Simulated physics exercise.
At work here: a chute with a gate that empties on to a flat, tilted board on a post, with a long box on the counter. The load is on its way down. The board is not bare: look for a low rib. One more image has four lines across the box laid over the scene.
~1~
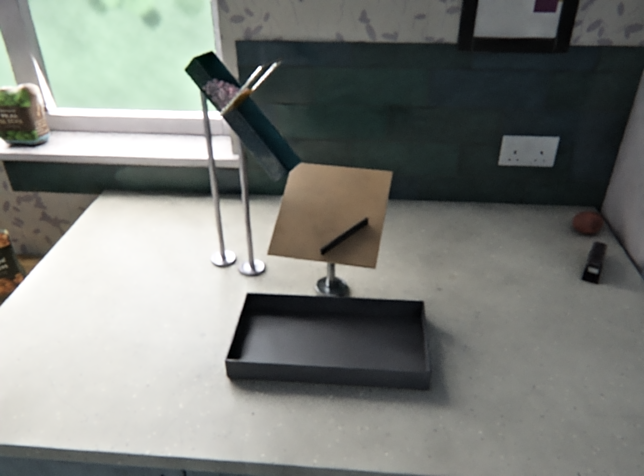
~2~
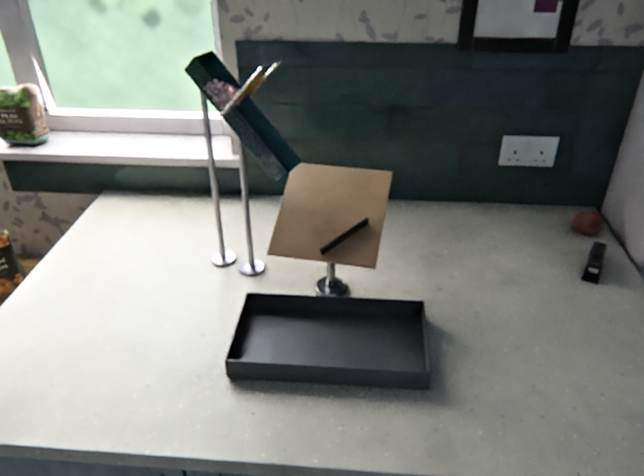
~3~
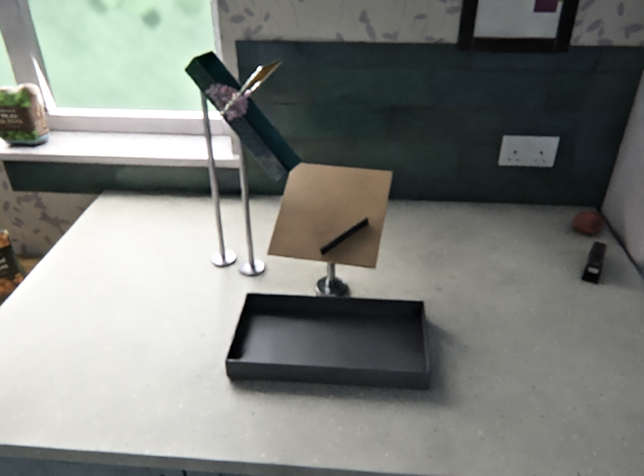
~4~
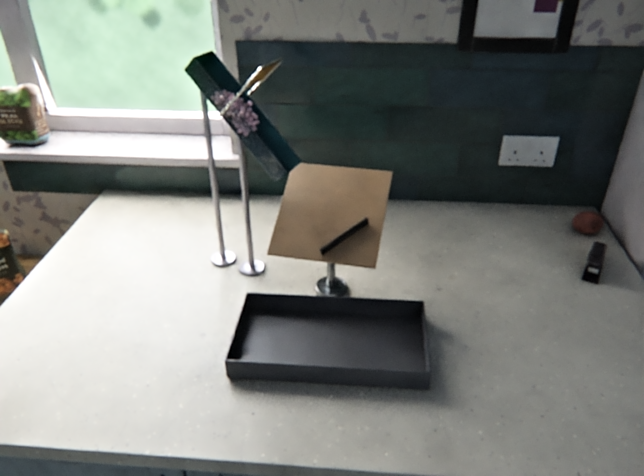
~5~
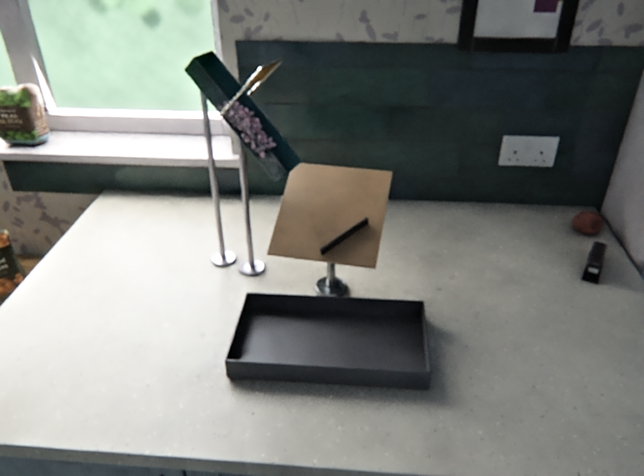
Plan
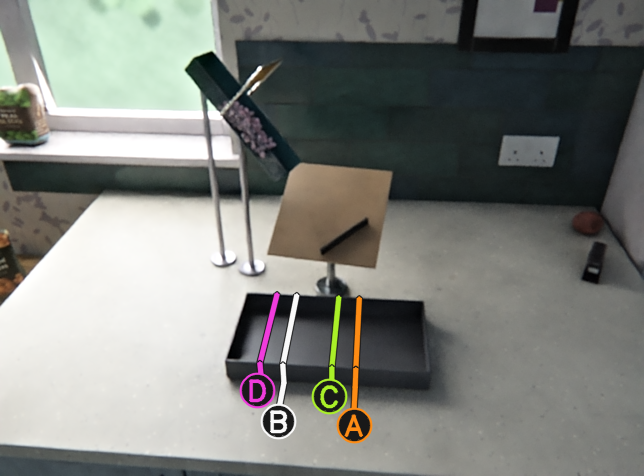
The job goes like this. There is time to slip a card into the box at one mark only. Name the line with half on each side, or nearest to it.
Use line B.
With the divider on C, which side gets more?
More lands on the left.
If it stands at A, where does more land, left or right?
More lands on the left.
On the marked copy, line A crosses the front rim at (355, 368); line B crosses the front rim at (282, 363); line C crosses the front rim at (331, 366); line D crosses the front rim at (260, 362).
If A is chosen, of what is caught, almost all on the left of the divider, just a few on the right.
If B is chosen, of what is caught, roughly half on the left of the divider, roughly half on the right.
If C is chosen, of what is caught, almost all on the left of the divider, just a few on the right.
If D is chosen, of what is caught, about a tenth on the left of the divider, almost all on the right.
